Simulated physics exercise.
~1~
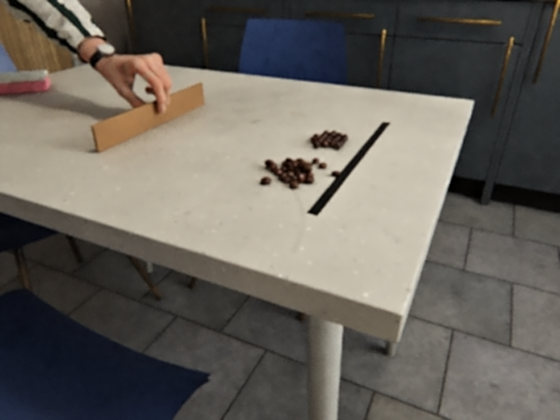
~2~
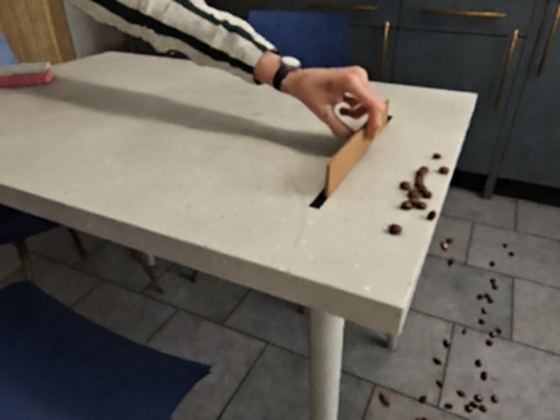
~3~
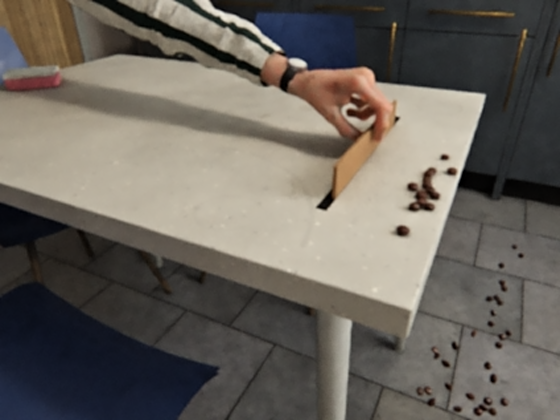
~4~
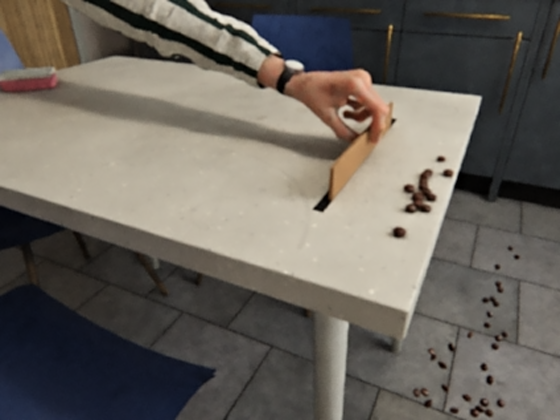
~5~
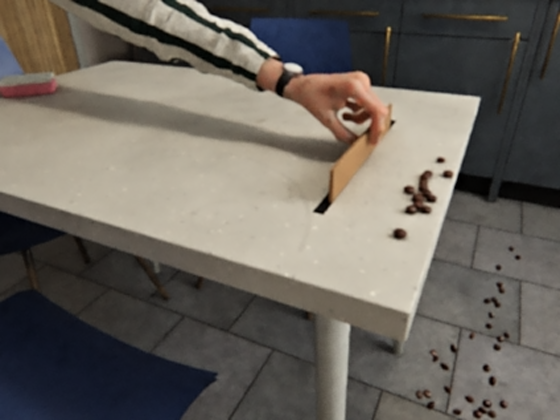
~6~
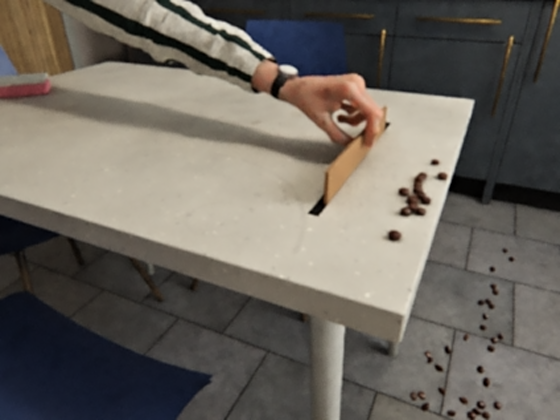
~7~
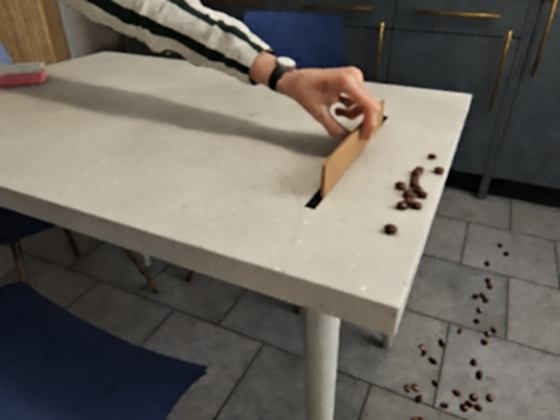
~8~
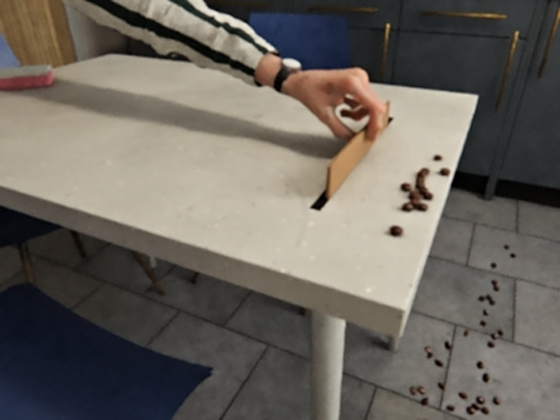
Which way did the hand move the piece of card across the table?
The hand moved the card to the right, up to the black strip.
On a pale table in a room with a grey tiled floor, a hand swept a piece of brown card to the right and stopped at the black strip, leaving some small dark brown bits near the edge and others scattered on the floor.
